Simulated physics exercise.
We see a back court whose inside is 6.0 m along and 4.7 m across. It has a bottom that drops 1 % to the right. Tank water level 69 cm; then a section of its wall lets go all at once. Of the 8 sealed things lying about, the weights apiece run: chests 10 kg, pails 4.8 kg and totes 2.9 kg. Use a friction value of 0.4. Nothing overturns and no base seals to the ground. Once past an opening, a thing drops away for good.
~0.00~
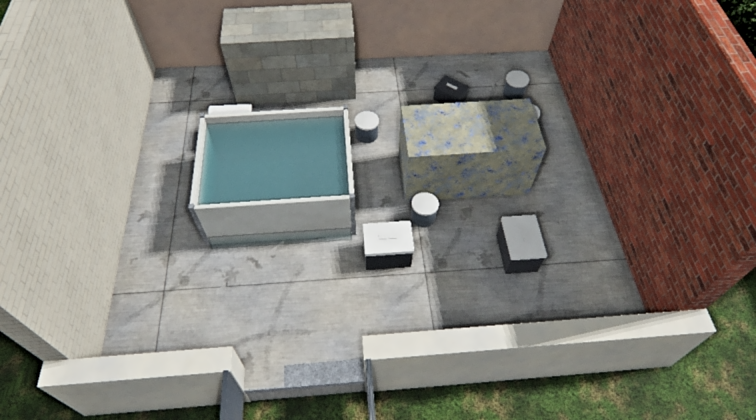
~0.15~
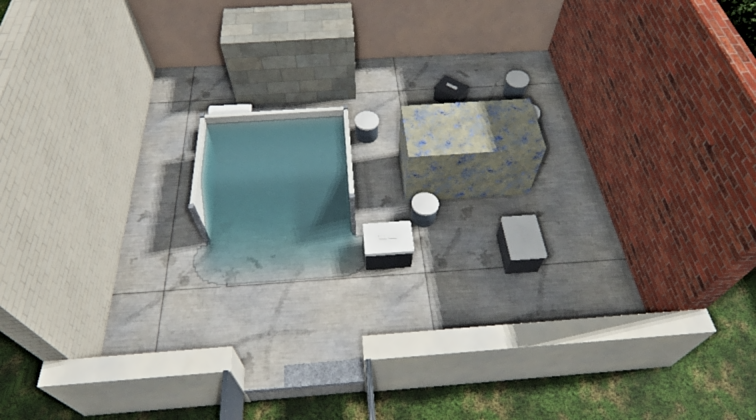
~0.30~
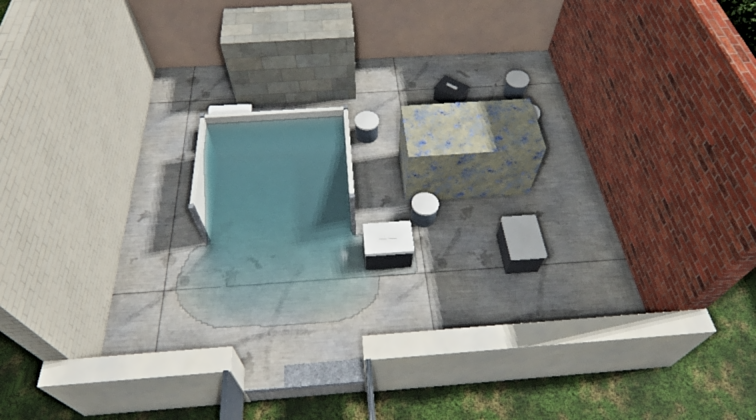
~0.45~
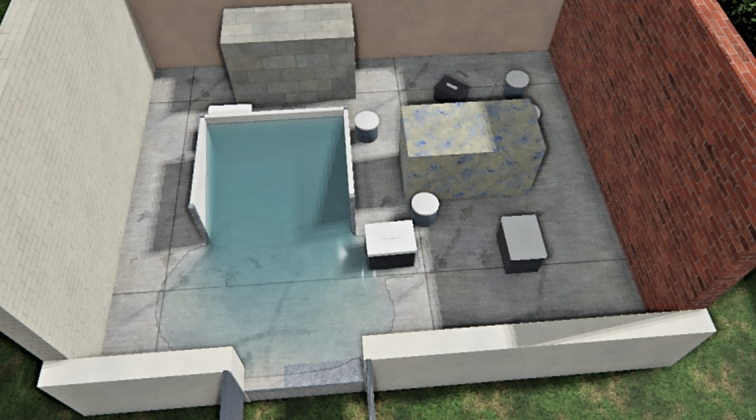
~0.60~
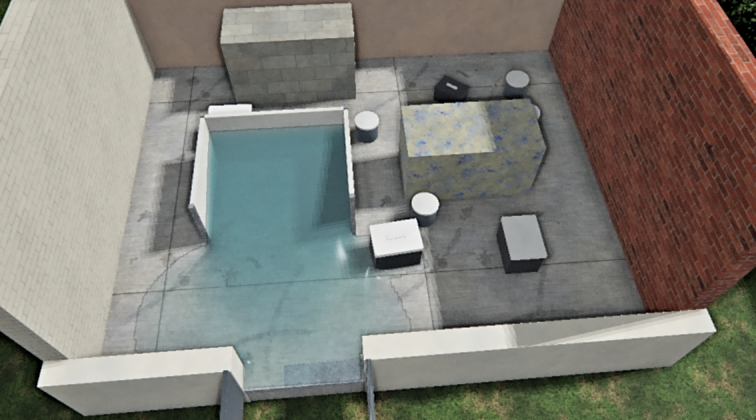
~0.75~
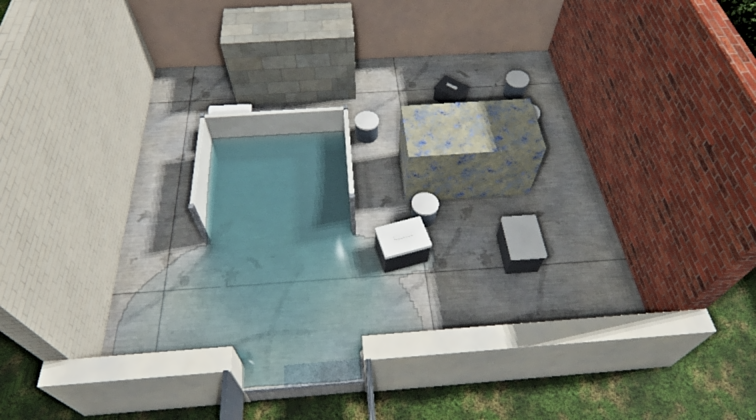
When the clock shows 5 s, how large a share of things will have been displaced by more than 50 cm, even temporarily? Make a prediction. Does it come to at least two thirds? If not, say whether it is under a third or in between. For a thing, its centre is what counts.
The way it's going, it will be the low band.
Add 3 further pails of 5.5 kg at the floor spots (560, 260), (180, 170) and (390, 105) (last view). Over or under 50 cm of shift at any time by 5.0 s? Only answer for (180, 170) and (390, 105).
Listed in order, the answers are beyond half a metre followed by inside half a metre.
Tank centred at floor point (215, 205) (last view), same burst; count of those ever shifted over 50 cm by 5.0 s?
Count: 3.
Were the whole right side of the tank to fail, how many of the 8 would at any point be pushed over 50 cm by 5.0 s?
So the tally would be 7.
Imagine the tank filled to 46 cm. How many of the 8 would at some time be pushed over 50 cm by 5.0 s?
Result: 0.
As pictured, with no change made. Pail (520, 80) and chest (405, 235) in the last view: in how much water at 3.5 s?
About 0 and 1 cm.
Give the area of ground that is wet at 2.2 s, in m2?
Close to 11.5 m2, I'd say.
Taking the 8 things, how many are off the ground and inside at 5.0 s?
Count at that moment: 0.
After 1.1 s 0 of 8 are over 50 cm from their spots; 0 afloat.
After 2.2 s 0 of 8 are over 50 cm from their spots; 0 afloat.
After 3.5 s 0 of 8 are over 50 cm from their spots; 0 afloat.
After 5.0 s 0 of 8 are over 50 cm from their spots, and 0 have been at some point; 0 afloat.
